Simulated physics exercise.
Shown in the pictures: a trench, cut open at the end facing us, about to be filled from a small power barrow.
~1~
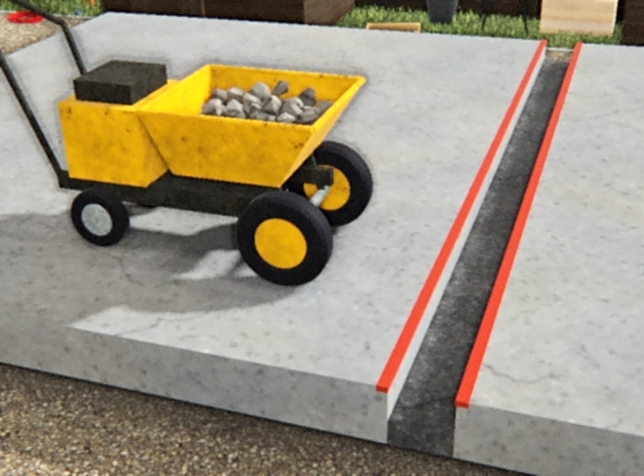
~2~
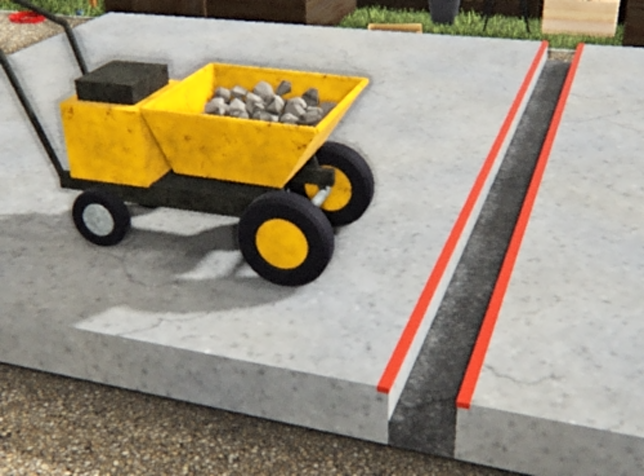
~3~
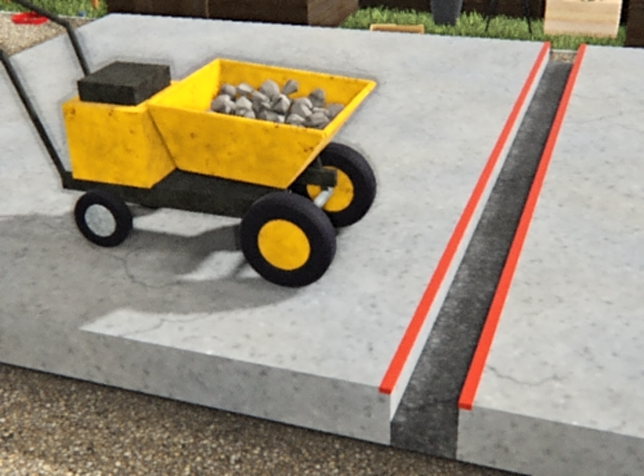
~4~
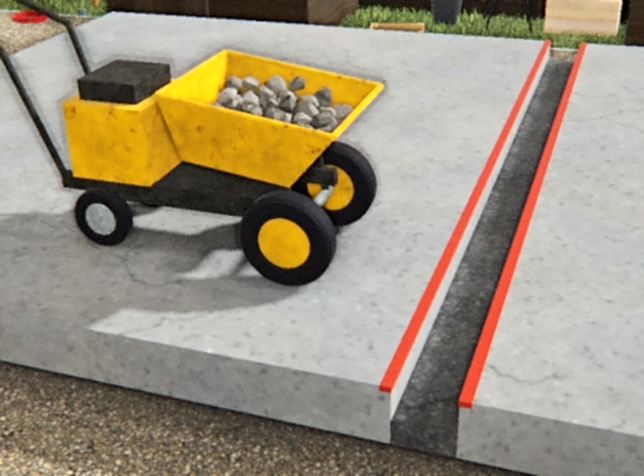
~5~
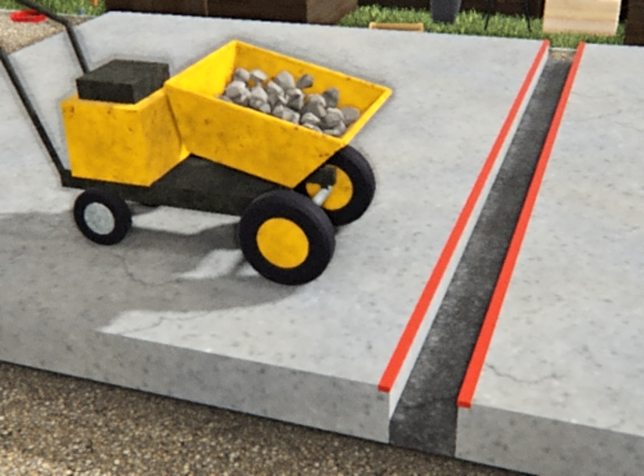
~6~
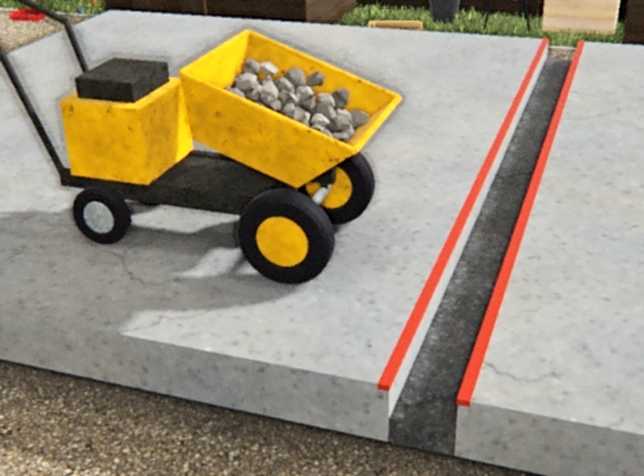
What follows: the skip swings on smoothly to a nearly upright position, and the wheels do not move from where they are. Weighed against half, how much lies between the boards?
Beyond half.
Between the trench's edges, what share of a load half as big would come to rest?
Share: Approx. 90 %.
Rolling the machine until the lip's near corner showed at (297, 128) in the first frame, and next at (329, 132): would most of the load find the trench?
With the lip at the first place the share is beyond one half; at the second place it is beyond one half.
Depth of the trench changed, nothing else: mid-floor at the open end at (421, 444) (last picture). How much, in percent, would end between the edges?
90 %.
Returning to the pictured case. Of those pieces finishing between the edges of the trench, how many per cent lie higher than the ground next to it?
30 in a hundred.
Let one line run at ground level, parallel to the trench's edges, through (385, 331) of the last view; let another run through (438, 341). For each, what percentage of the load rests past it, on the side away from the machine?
90 % and 50 %, in that order.
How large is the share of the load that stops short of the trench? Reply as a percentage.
Some 10 per cent.
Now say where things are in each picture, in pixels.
The first frame shows lip of the skip (313, 130), level; top of the load (252, 109), broken stones; first edge of the trench (405, 336); far edge (480, 349), the trench under half as wide as the skip, and about half as deep as wide.
The second frame shows lip of the skip (316, 131), level; top of the load (255, 109).
The third frame shows lip of the skip (324, 135), tipped barely; top of the load (261, 108).
The fourth frame shows lip of the skip (333, 137), tipped a little; top of the load (250, 104).
The fifth frame shows lip of the skip (343, 144), tipped a little; top of the load (250, 99).
The sixth frame shows lip of the skip (354, 151), tipped clearly; top of the load (254, 102); first edge of the trench (407, 334); far edge (481, 347).
Just after the last frame, skip tipped steeply; every one in the skip.
A moment on, skip tipped right over; the larger part in the skip; about a tenth short of the trench; roughly a quarter in or heaped over the trench.
Further on, skip tipped right over; about a tenth in the skip; about a tenth short of the trench; roughly two thirds in or heaped over the trench; about a tenth beyond it.
When it is over, skip tipped right over; about a tenth in the skip; about a tenth short of the trench; the larger part in or heaped over the trench; about a tenth beyond it.
